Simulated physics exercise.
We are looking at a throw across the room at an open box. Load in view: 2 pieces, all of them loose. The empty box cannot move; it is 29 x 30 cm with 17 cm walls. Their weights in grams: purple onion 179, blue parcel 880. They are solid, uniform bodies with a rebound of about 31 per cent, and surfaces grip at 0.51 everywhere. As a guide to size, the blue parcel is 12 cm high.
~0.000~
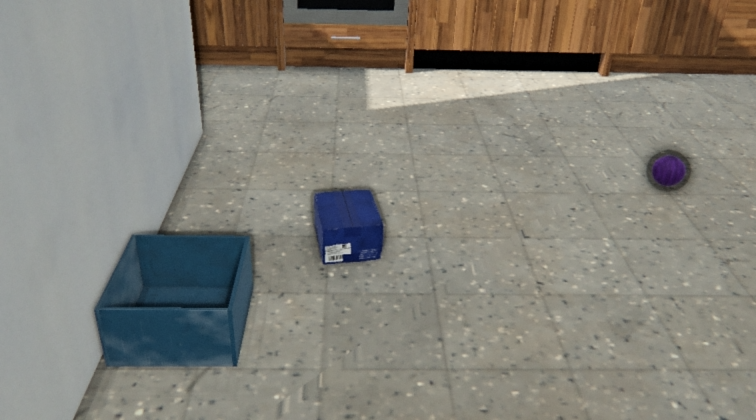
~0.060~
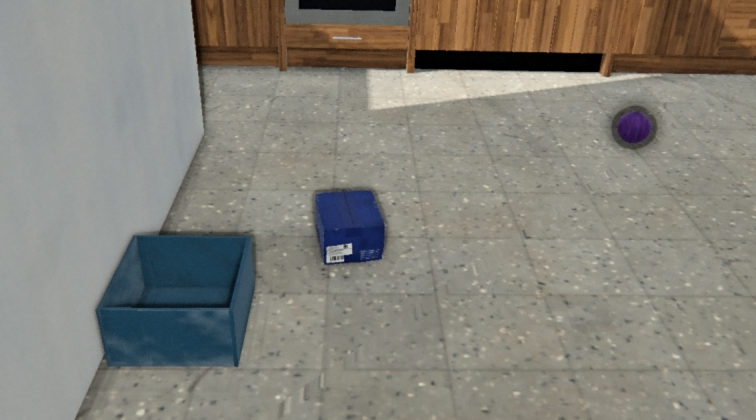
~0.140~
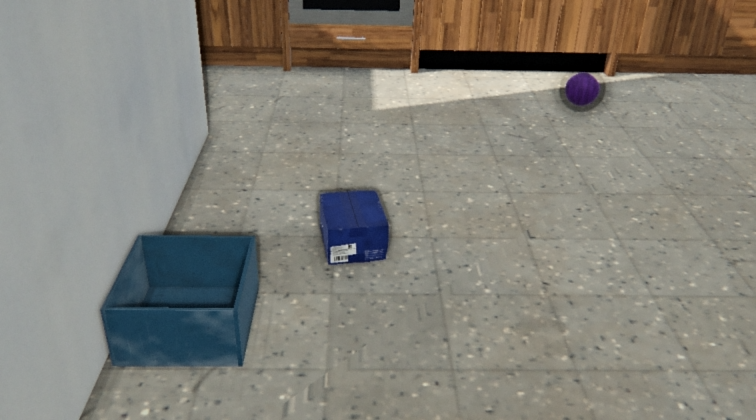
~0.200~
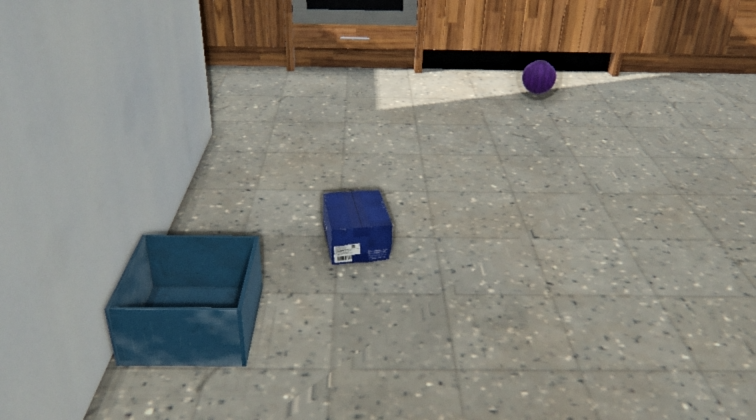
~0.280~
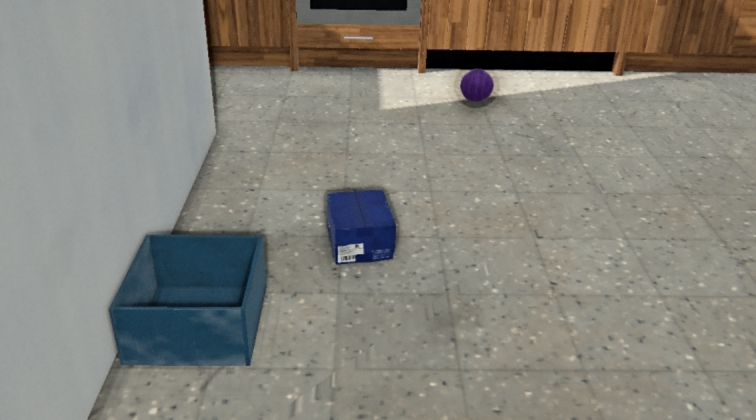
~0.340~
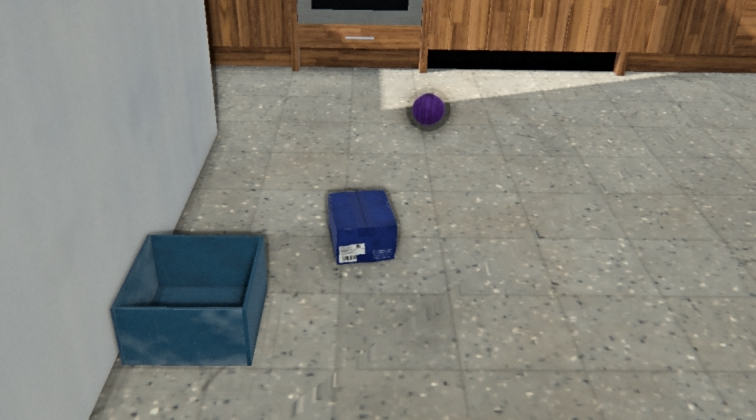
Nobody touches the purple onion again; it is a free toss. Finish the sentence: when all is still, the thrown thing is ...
... out of the box.
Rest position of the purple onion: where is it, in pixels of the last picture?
End position: Roughly (423, 297).
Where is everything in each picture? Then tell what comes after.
In the first picture, gap 116 cm; purple onion (668, 171); blue parcel (347, 226).
In the second picture, gap 105 cm; purple onion (634, 128); blue parcel (349, 226).
In the third picture, gap 91 cm; purple onion (582, 89); blue parcel (353, 226).
In the fourth picture, gap 81 cm; purple onion (539, 77); blue parcel (356, 226).
In the fifth picture, gap 67 cm; purple onion (477, 85); blue parcel (360, 226).
In the sixth picture, gap 56 cm; purple onion (428, 110); blue parcel (361, 226).
By 0.44 s, gap 39 cm; purple onion near (350, 177).
By 0.64 s, onion outside, 26 cm from the box's middle; purple onion near (300, 293).
By 0.84 s, onion outside, 41 cm from the box's middle; purple onion near (356, 299).
By 1.24 s, onion outside, 53 cm from the box's middle; purple onion near (402, 298).
When it is over (2.7 s), onion outside, 59 cm from the box's middle; blue parcel within 10 cm of the start. End places, in pixels of the last picture, purple onion near (423, 297).
